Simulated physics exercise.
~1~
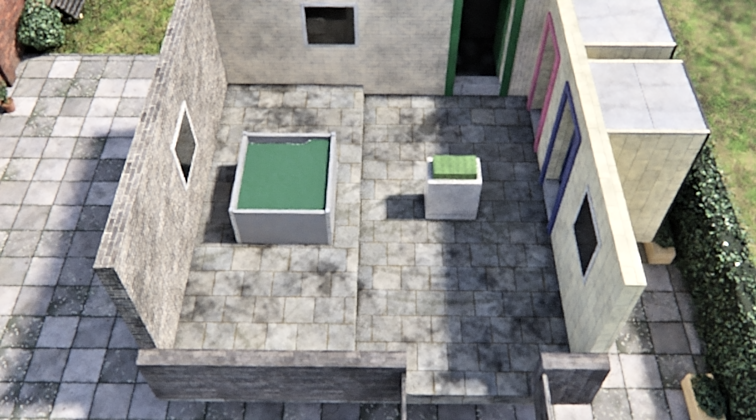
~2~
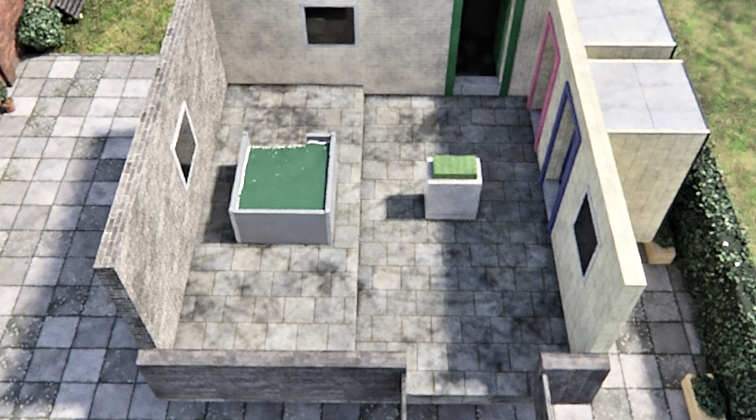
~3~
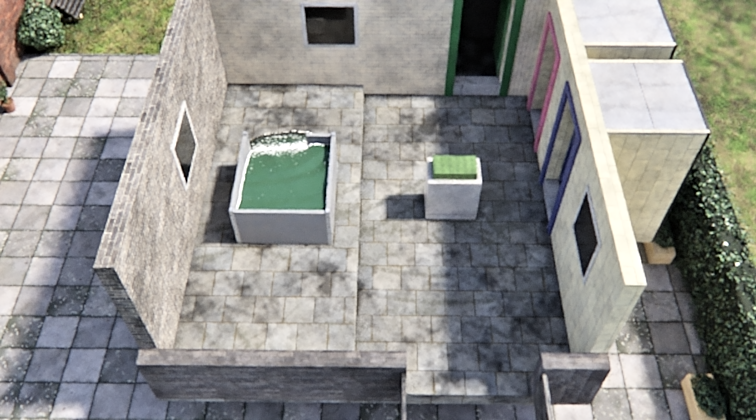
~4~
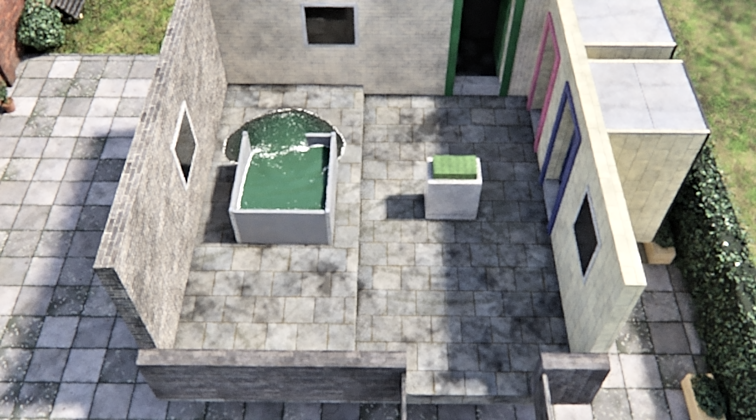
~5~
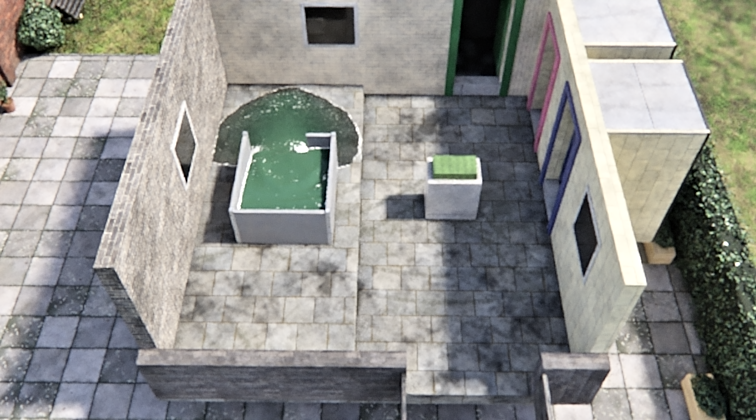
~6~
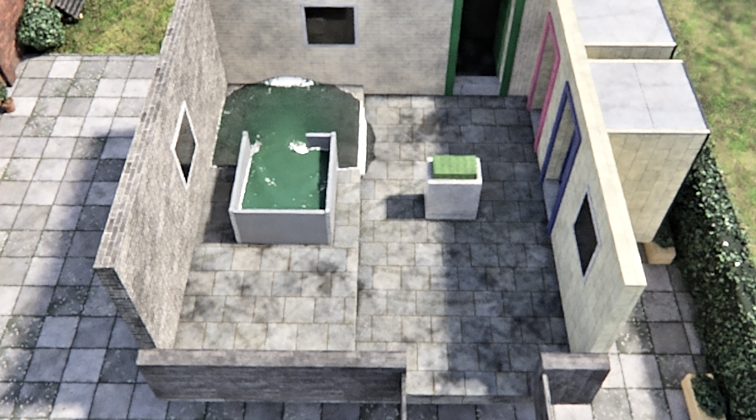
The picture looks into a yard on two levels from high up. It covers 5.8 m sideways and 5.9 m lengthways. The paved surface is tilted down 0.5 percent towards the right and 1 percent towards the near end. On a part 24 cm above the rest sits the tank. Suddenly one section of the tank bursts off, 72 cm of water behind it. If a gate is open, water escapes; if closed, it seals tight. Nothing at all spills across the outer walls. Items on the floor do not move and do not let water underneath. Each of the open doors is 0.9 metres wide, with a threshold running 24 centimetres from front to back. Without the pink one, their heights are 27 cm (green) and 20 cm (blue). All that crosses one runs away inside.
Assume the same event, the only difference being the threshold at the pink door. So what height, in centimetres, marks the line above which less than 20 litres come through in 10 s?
The line is at about 14.5 cm of height.
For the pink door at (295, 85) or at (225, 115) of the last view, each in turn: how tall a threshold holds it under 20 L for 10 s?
First place around 28 cm, second around 21 cm.
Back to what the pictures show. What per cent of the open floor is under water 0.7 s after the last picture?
Some 15 in a hundred.
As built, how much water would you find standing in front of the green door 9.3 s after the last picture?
You'd measure close to 5.5 cm there.
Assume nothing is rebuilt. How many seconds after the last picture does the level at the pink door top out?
Peak time: Around 3.0 s.
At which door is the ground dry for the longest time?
It's the blue door.
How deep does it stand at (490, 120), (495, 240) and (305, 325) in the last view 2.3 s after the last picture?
About 4, 0 and 0 cm.
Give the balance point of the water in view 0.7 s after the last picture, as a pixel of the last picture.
Look at about (285, 157) in the last view.
Then, 0.7 s after the last picture water covers 15 % of the floor, deepest (46 cm) near (228, 88); it has not reached the pink door.
Then, 2.3 s after the last picture water covers 35 % of the floor, deepest (22 cm) near (268, 136); 17 cm at the pink door, 6 litres in over its 8 cm threshold.
Then, 9.3 s after the last picture water covers 85 % of the floor, deepest (12 cm) near (574, 380); 7 cm at the pink door, 122 litres in over its 8 cm threshold.
At the pink door as built, the water peaked near 19 cm, 3.1 s after the last picture.
With a threshold of 11.5 cm, 52 litres would have come in within the 10 s; with 18 cm, 2 litres. So under 20 litres takes about 14.5 cm.
